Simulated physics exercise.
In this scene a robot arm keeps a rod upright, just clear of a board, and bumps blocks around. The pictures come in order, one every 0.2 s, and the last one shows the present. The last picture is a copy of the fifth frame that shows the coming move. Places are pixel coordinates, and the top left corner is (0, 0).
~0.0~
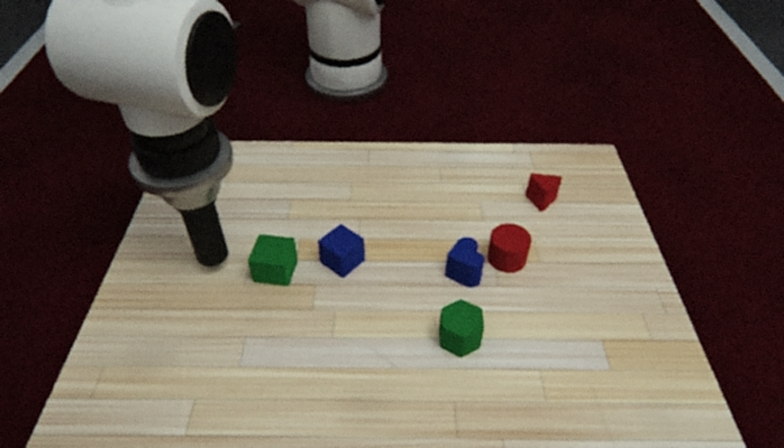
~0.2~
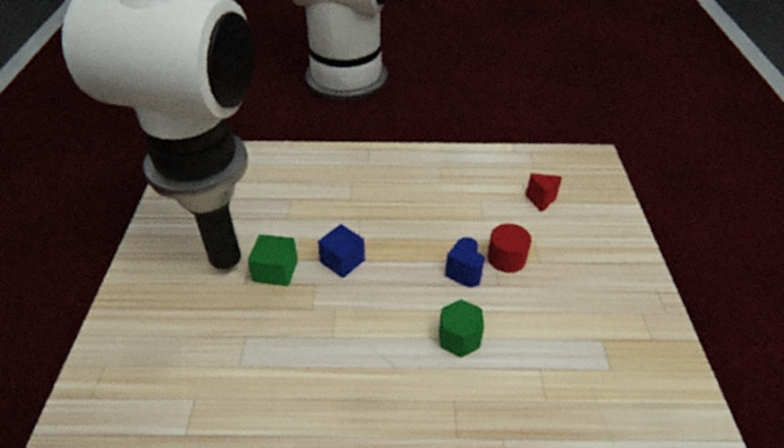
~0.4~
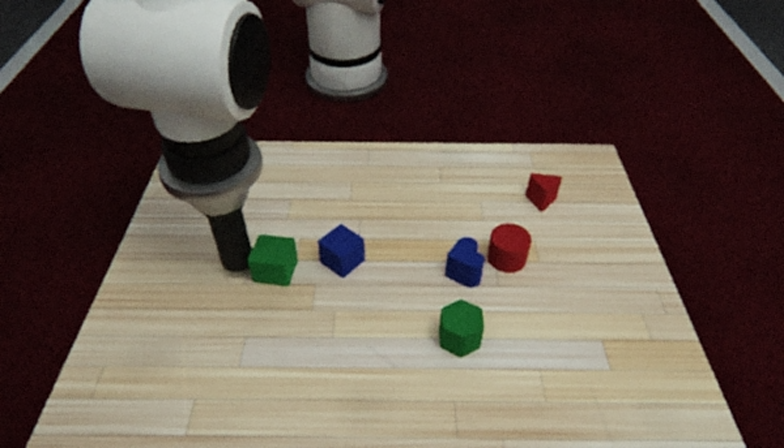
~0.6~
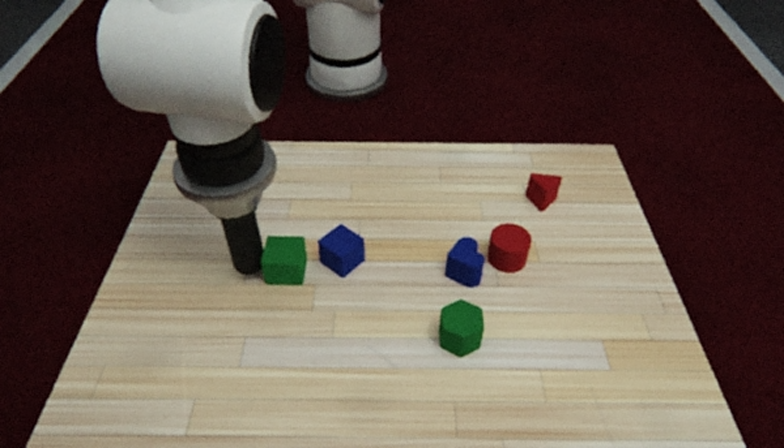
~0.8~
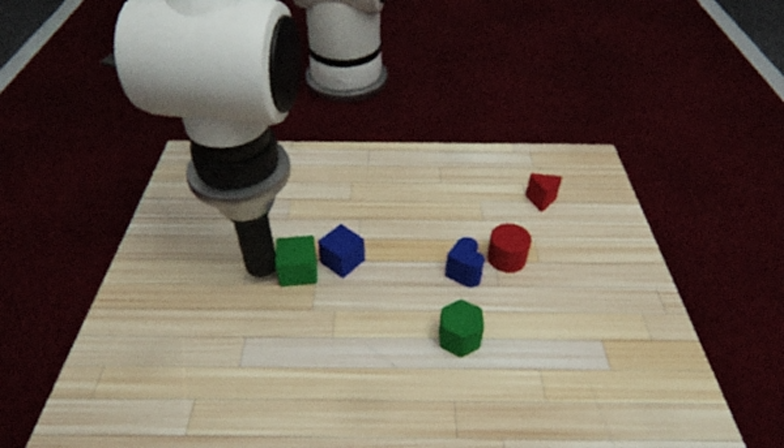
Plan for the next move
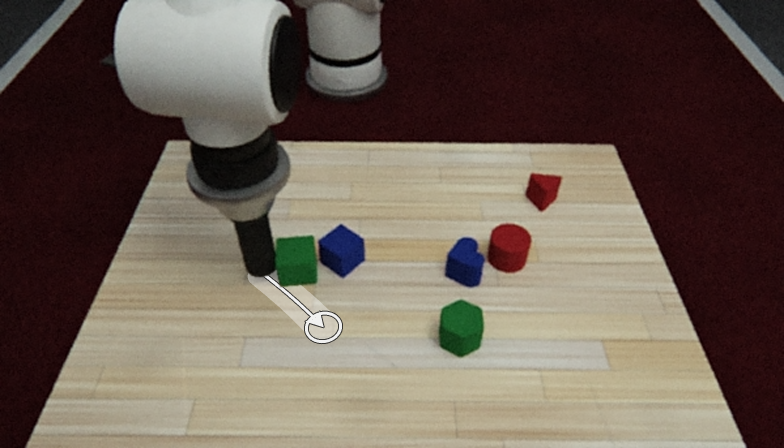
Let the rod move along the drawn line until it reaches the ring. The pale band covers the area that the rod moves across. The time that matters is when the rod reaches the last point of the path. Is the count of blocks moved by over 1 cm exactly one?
In short: Yes.
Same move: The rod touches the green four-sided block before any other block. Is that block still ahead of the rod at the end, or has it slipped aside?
My guess is it ends up beside or behind the rod.
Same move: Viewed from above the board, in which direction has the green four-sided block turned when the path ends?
Short answer: Counterclockwise.
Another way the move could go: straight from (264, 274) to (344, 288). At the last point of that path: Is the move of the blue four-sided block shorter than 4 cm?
I expect not.
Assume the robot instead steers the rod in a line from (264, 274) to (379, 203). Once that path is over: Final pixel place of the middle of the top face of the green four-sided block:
It will likely be found at (371, 216).
Path on the board, from (264, 274) through (294, 299) to (324, 327).
The first path, step by step. Halfway along, rod at (292, 290); green four-sided block at (312, 253), turned 40° anticlockwise; blue four-sided block at (345, 238).
At the end, rod at (322, 319); green four-sided block at (312, 253), turned 40° anticlockwise; blue four-sided block at (345, 238).
